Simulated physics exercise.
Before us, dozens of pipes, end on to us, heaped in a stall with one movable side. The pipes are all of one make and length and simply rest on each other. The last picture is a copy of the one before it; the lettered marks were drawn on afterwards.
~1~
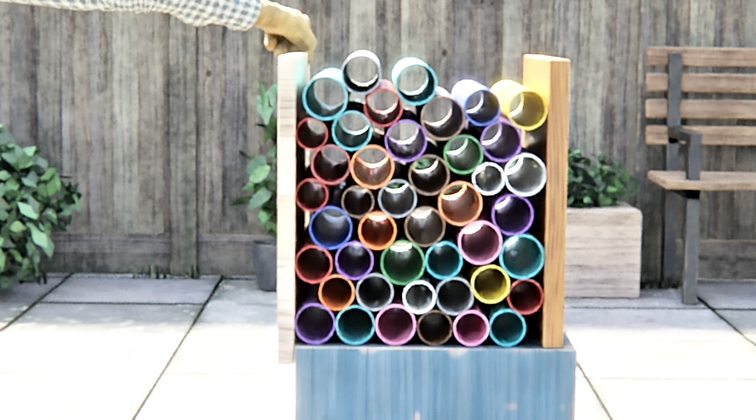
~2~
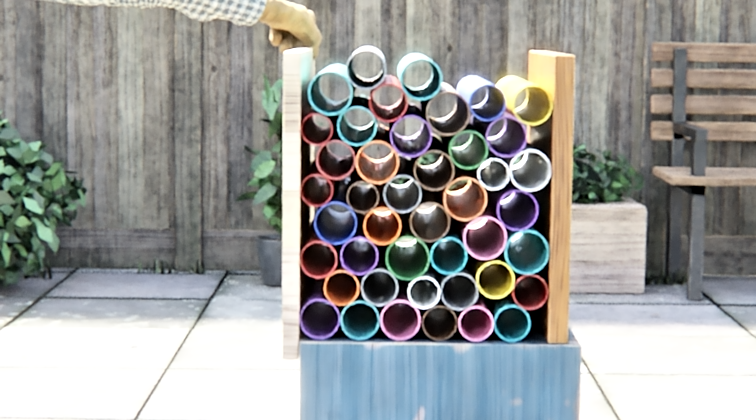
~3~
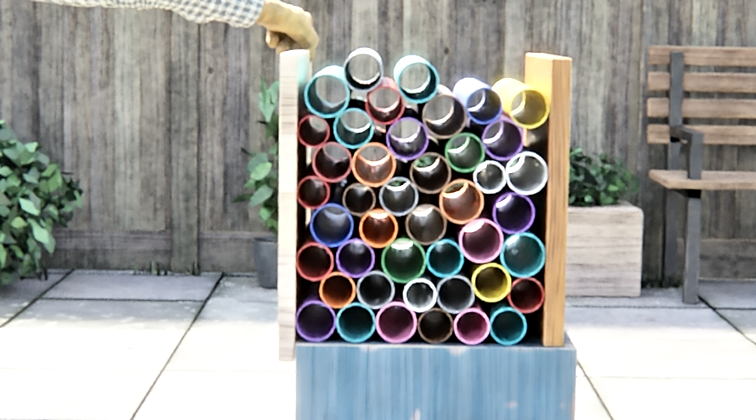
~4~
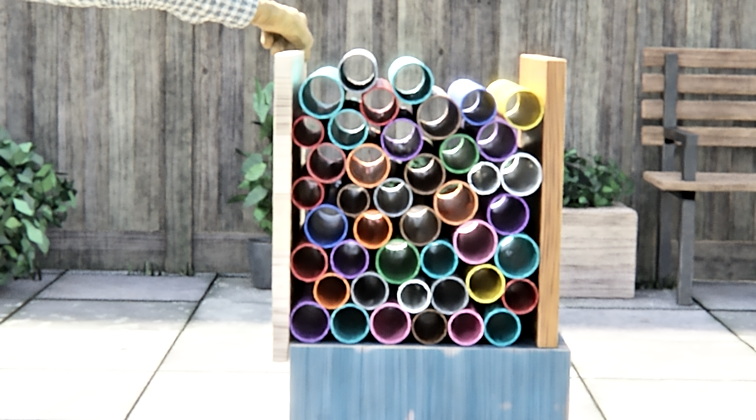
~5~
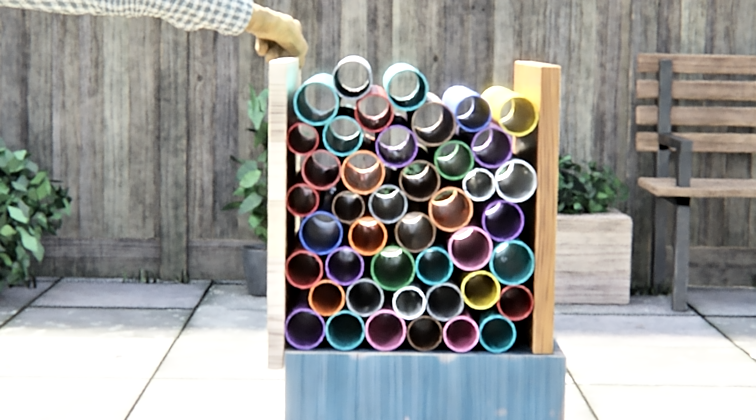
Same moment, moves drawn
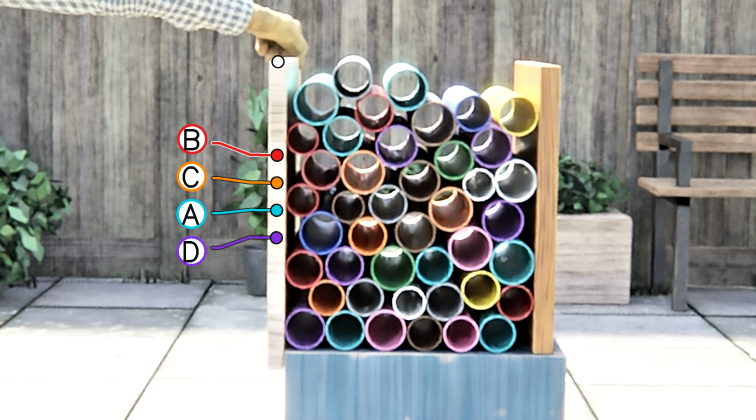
A gloved hand in a checked sleeve rests on top of the pale left side board and barely moves, while the view drifts slightly about. Dozens of open-ended pipes, ringed in turquoise, purple, red, orange and yellow, lie heaped between that board and a warmer wooden one, above a blue base. Seen end-on on a paved patio with a fence, shrubs and a bench behind, the heap shows no clear shifting.
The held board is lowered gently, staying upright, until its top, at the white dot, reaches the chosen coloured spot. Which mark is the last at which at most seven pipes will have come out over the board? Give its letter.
At most to A.
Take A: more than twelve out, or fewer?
At A, fewer than twelve.
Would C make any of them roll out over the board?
Yes, at C.
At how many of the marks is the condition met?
Three of the four.
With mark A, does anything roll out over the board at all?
Yes.
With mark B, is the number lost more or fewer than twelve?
Fewer than twelve.
On the copy, A at (277, 210); B at (277, 155); C at (277, 183); D at (277, 238); the white dot at (278, 62).
On A. First, top of the board (286, 126).
Then, top of the board (285, 200).
Finally, top of the board (285, 210), three out over the board.
By contrast, B none out over the board; C three out over the board; D more than seven out over the board.
